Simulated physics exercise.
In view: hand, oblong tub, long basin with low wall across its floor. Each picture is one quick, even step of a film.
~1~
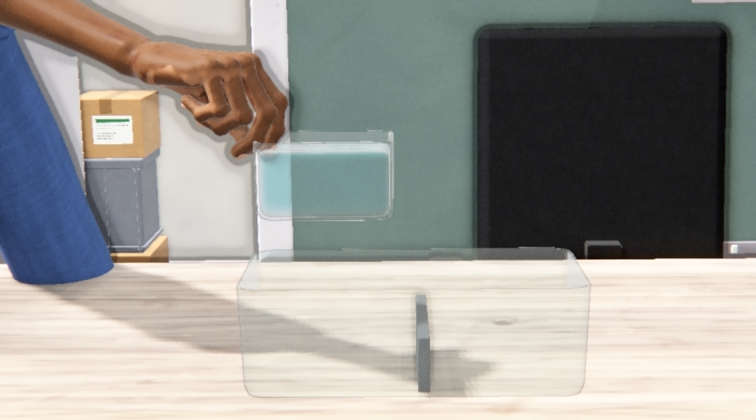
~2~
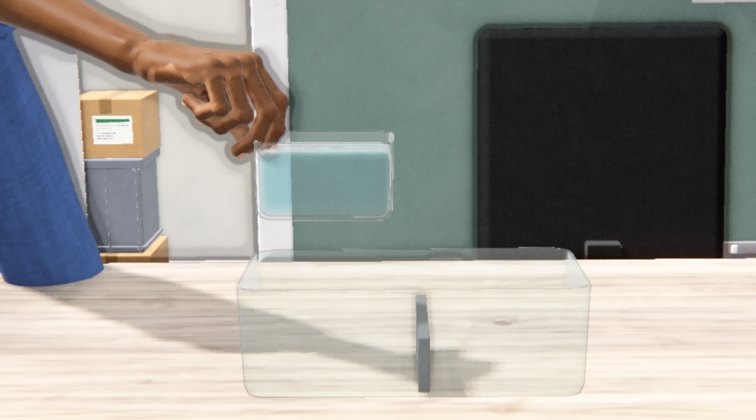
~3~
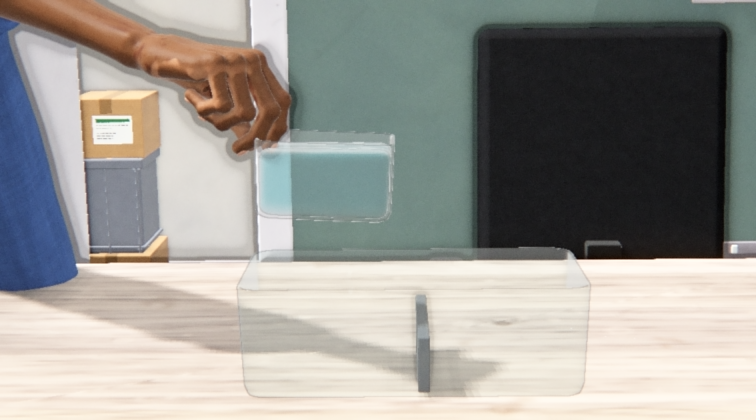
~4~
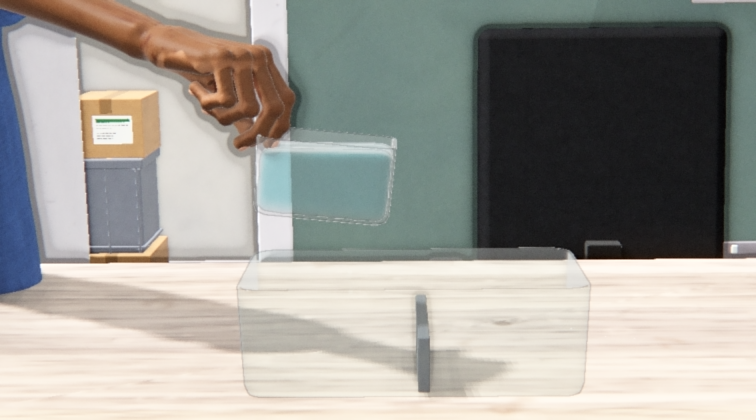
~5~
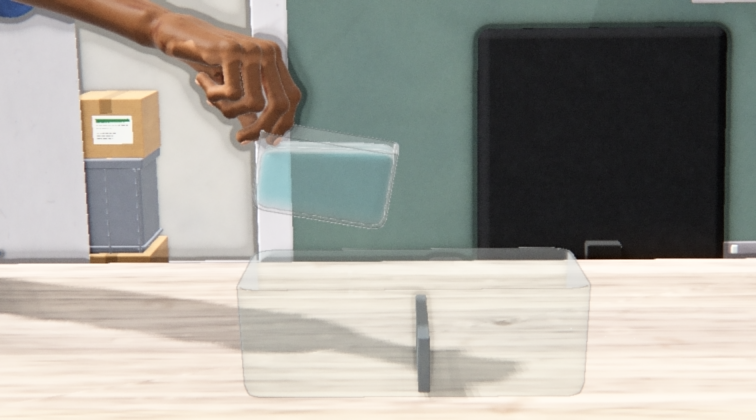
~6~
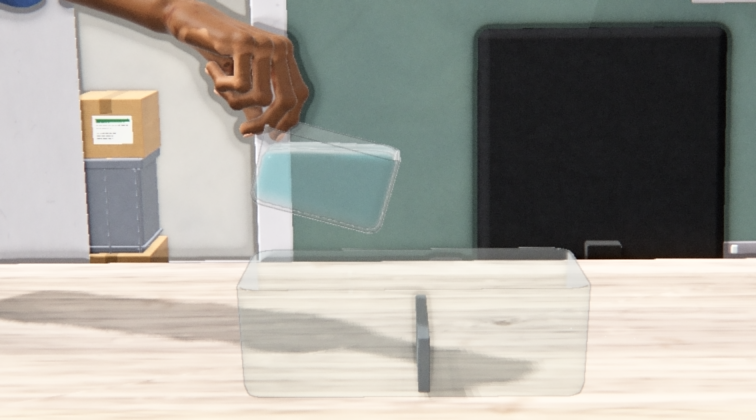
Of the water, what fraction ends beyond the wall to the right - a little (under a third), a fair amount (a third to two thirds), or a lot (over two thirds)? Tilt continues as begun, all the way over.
A lot, over two thirds.
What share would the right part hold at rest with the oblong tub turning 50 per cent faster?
About 70 per cent.
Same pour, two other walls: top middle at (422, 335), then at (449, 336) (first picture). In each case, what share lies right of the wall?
Record: Case 1 near 75 %, case 2 near 60 %.
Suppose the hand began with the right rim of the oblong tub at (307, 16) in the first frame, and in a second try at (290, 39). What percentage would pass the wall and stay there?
Start one gives close to 30 percent, start two close to 0 percent.
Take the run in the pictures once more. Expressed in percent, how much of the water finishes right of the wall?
I'd say close to 75 per cent.
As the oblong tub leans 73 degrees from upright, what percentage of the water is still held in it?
About 40 % remains.
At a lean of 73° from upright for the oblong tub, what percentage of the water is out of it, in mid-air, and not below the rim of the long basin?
Airborne share: Approx. 30 %.
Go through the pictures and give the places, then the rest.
In the first picture, tilt 0°; pouring edge (391, 139); surface from (262, 150) to (390, 149); the long basin's rim runs from (246, 271) to (579, 269); the wall's top is at (422, 317).
In the second picture, tilt 1°; pouring edge (392, 140); surface from (262, 149) to (390, 149).
In the third picture, tilt 3°; pouring edge (393, 142); surface from (263, 149) to (390, 149).
In the fourth picture, tilt 6°; pouring edge (394, 145); surface from (264, 149) to (392, 150).
In the fifth picture, tilt 10°; pouring edge (396, 151); surface from (264, 149) to (394, 150).
In the sixth picture, tilt 15°; pouring edge (398, 157); surface from (265, 150) to (398, 151).
A moment on, the tilt is 73° and 41 per cent is still to pour, 1 is left of the wall and 30 right of it.
Next, the tilt is 107° and 7 per cent is still to pour, 15 is left of the wall and 75 right of it.
Then the tilt is 113° and 0 per cent is still to pour, 25 is left of the wall and 75 right of it.
Later the tilt is 113° and 0 per cent is still to pour, 24 is left of the wall and 75 right of it.
Finally, 24 per cent lies left of the wall, 75 right of it and 1 outside.
